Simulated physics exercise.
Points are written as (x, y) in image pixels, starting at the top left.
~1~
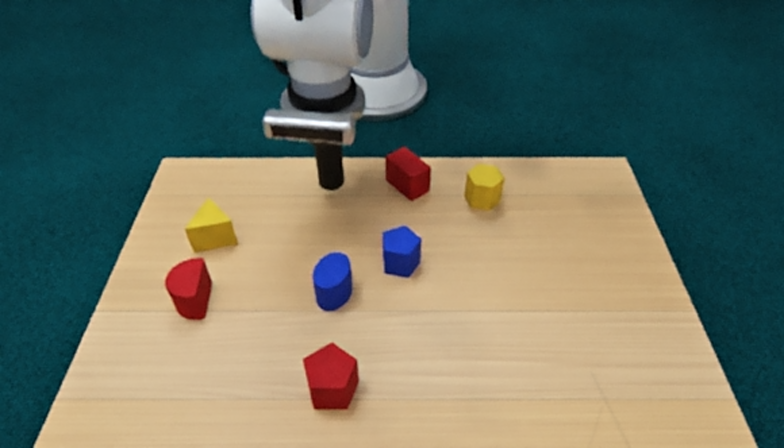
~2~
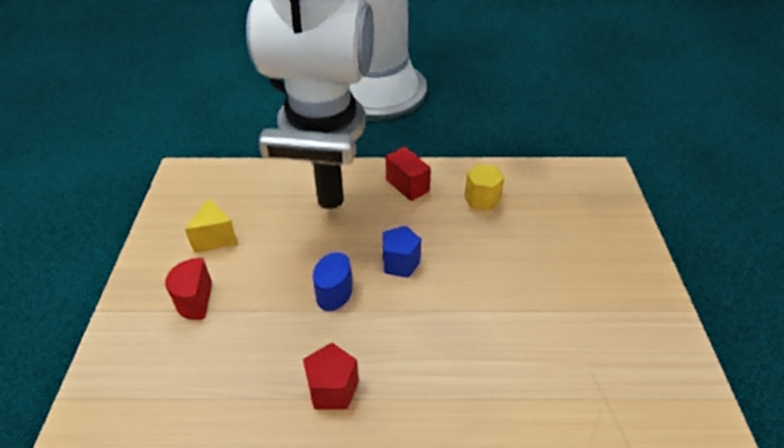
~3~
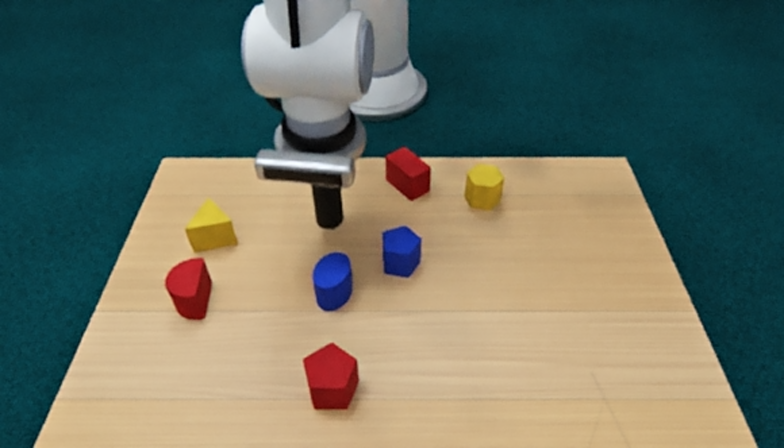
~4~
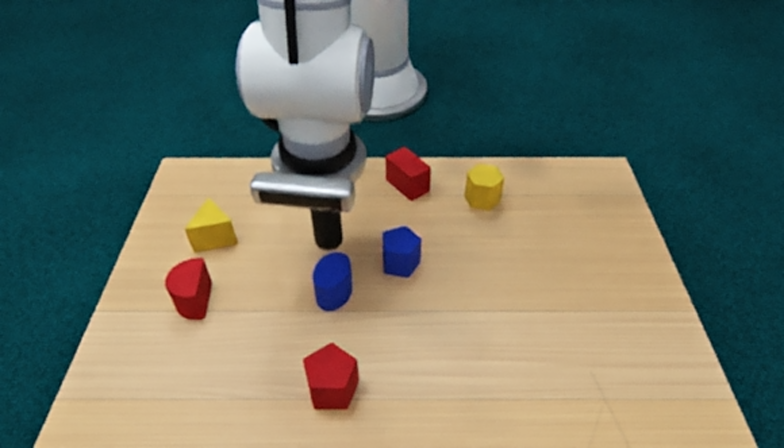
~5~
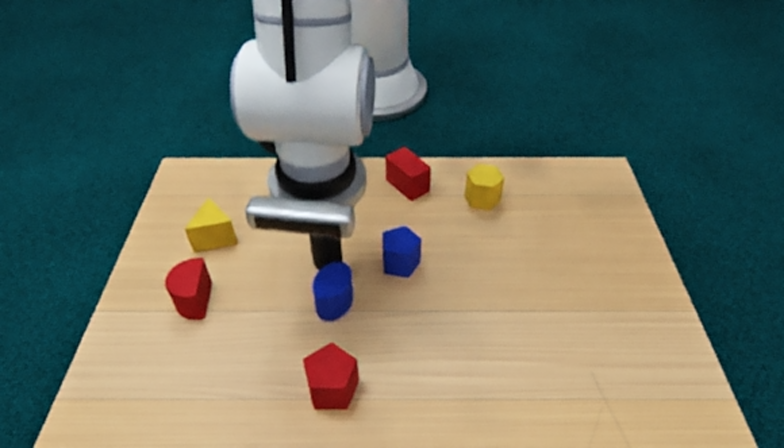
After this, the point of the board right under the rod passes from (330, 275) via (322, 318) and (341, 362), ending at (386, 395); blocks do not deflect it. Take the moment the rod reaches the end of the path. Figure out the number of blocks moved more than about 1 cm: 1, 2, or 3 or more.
Displaced: Two.
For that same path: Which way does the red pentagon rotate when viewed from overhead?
With the clock.
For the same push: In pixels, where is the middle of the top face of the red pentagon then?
At pixel (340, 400).
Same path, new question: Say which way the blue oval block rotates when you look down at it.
Overhead view: Anti-clockwise.
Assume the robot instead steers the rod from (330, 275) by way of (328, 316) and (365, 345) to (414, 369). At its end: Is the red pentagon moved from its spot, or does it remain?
At the moment the path ends, the red pentagon no longer stands where it did.
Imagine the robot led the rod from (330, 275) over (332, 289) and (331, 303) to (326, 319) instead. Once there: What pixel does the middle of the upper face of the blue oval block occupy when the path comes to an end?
In the picture, it is at (331, 327).
The first path, step by step. One third of the way, rod at (320, 305); red pentagon at (330, 373); blue oval block at (334, 325), turned 20° anticlockwise.
Two thirds of the way, rod at (340, 350); red pentagon at (340, 400), turned 75° clockwise; blue oval block at (370, 366), turned 50° anticlockwise.
At the end, rod at (386, 383); red pentagon at (340, 400), turned 75° clockwise; blue oval block at (418, 405), turned 40° anticlockwise; blue pentagon unmoved.
